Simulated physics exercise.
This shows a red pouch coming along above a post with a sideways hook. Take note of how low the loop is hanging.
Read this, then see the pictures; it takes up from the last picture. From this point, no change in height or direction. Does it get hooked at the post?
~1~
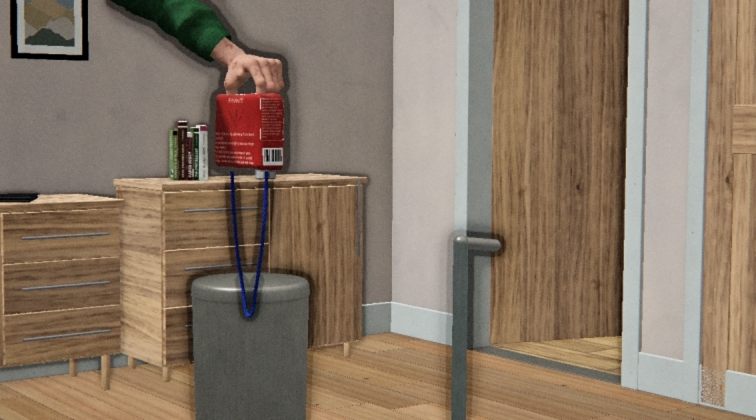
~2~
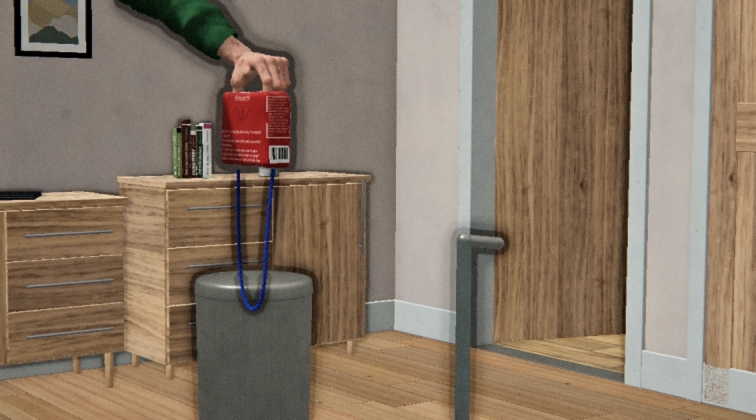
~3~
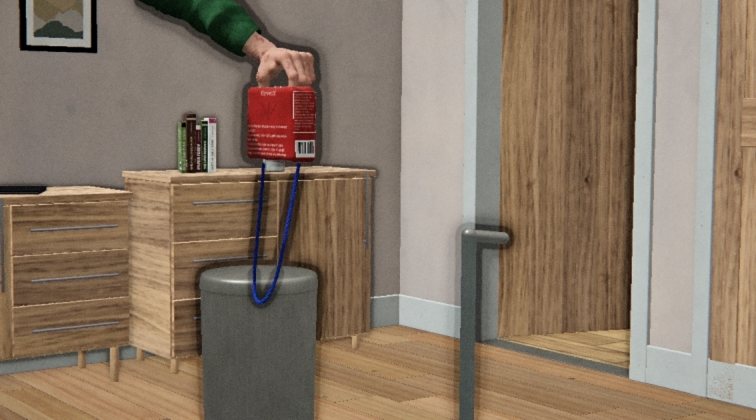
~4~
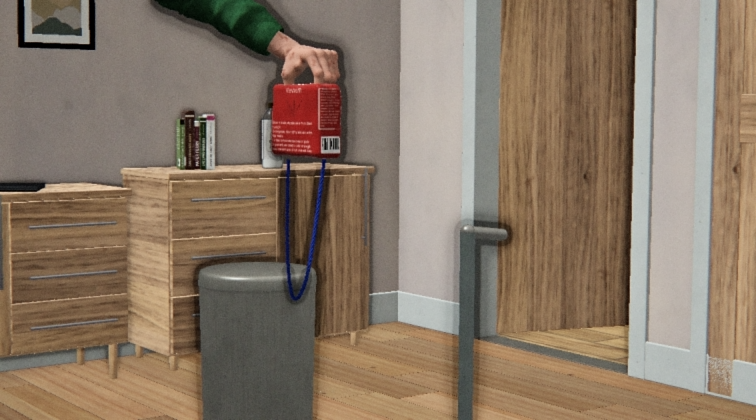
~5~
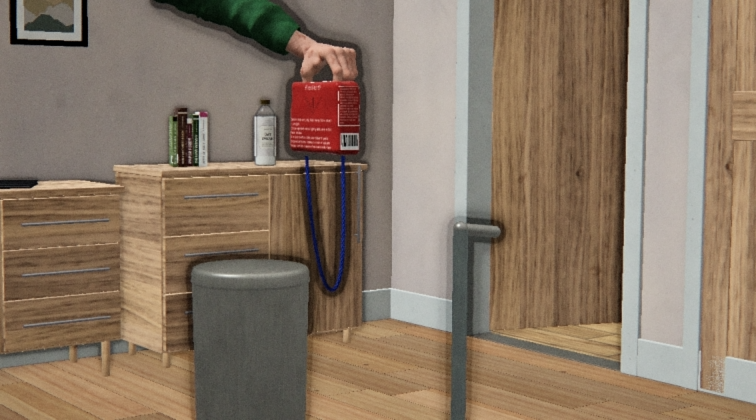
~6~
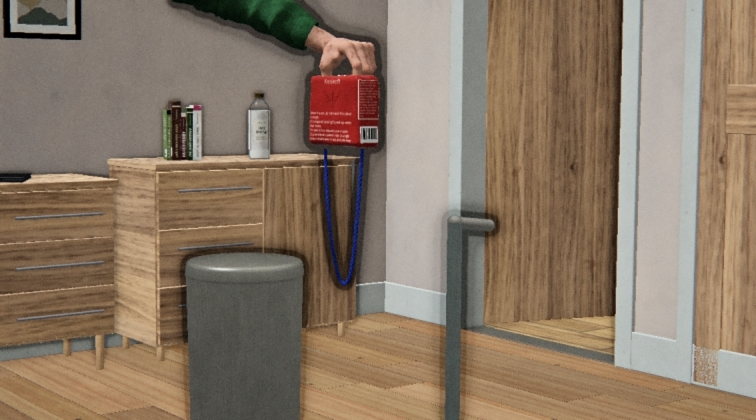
Most likely it will carry on unhindered past the post.
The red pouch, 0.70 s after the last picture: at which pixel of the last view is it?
Close to (419, 111) in the last view.
Then, 0.70 s after the last picture, pouch nearing the post near (418, 111).
Then, 1.90 s after the last picture, pouch past the post near (532, 111).
Then, 2.30 s after the last picture, pouch past the post near (566, 110).
At rest, pouch past the post near (570, 110). The red pouch goes by freely.
